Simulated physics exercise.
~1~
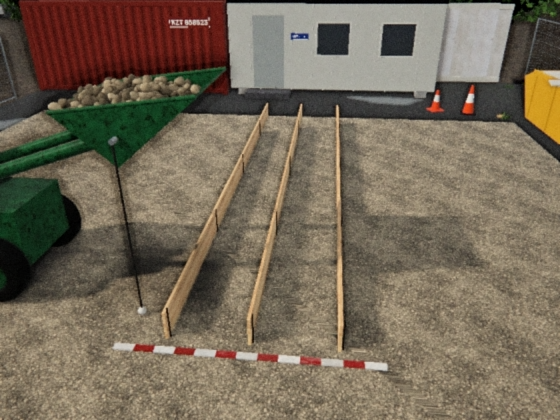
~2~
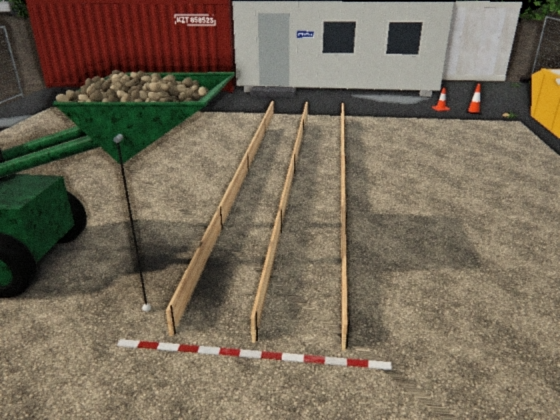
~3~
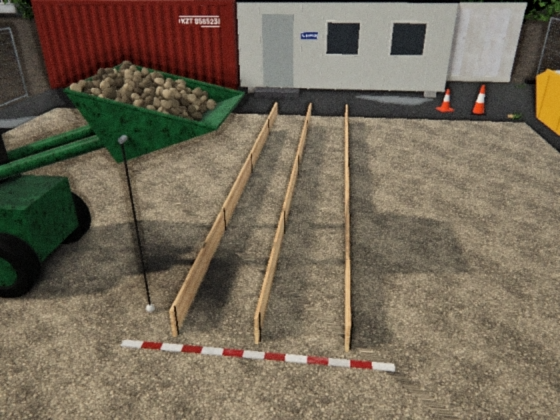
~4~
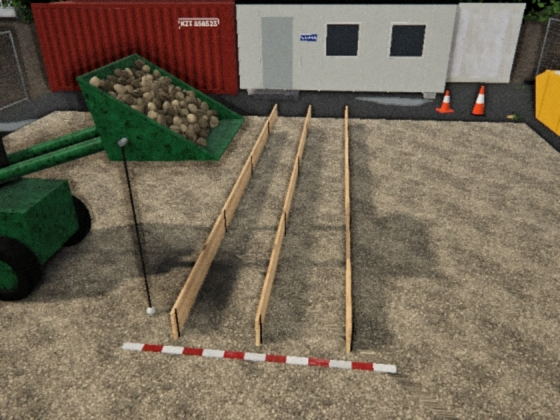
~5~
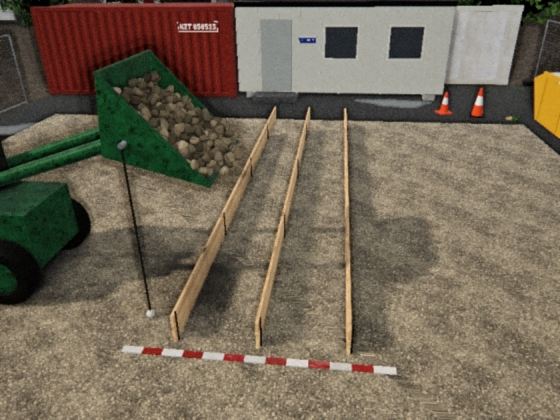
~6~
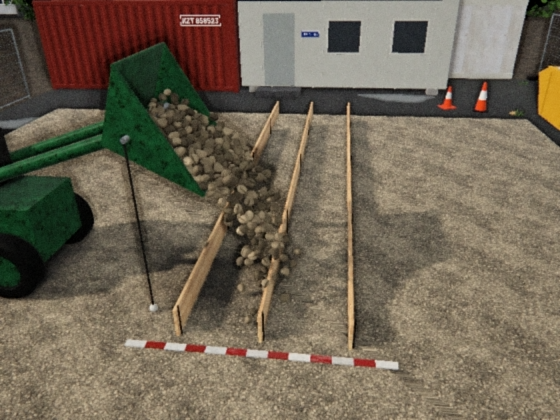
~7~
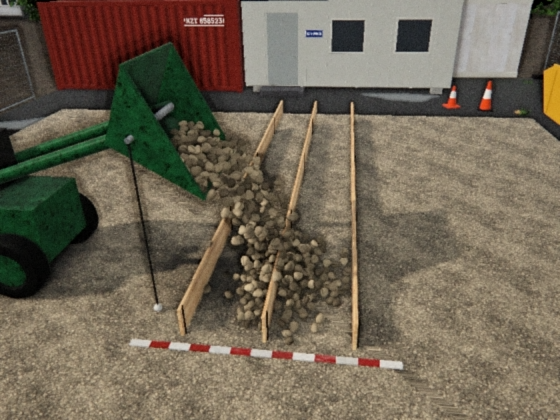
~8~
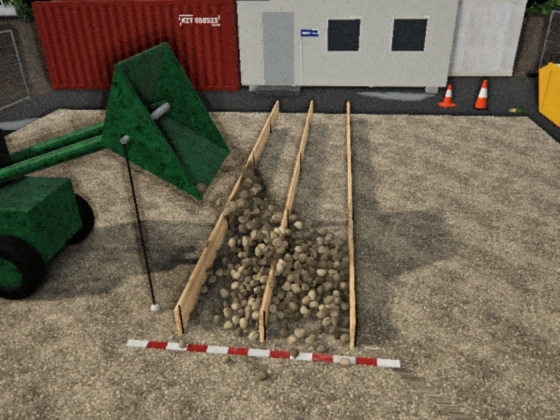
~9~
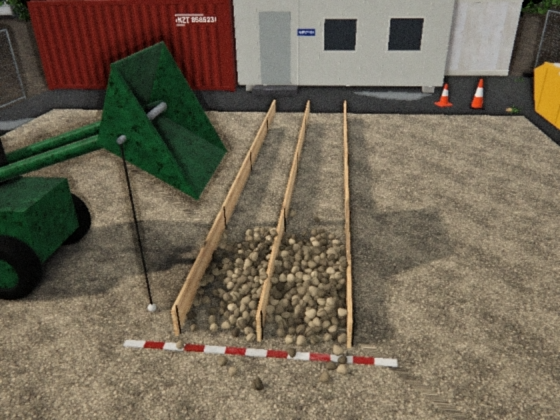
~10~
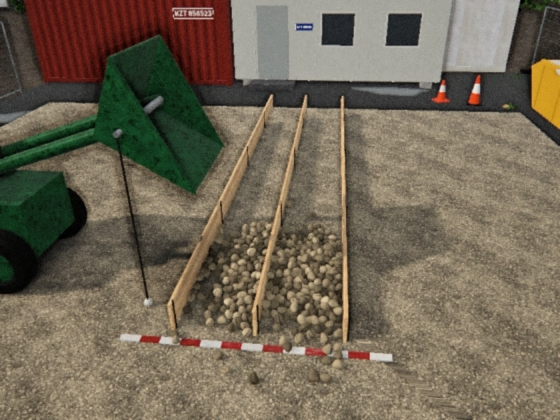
The clip shows a green loader on gravel tilting its bucket of round stones until they pour out to the right, tumbling over and between three long wooden boards. The stones settle in both bays near the striped staff, a few lying beyond it, and the emptied bucket stays tipped.
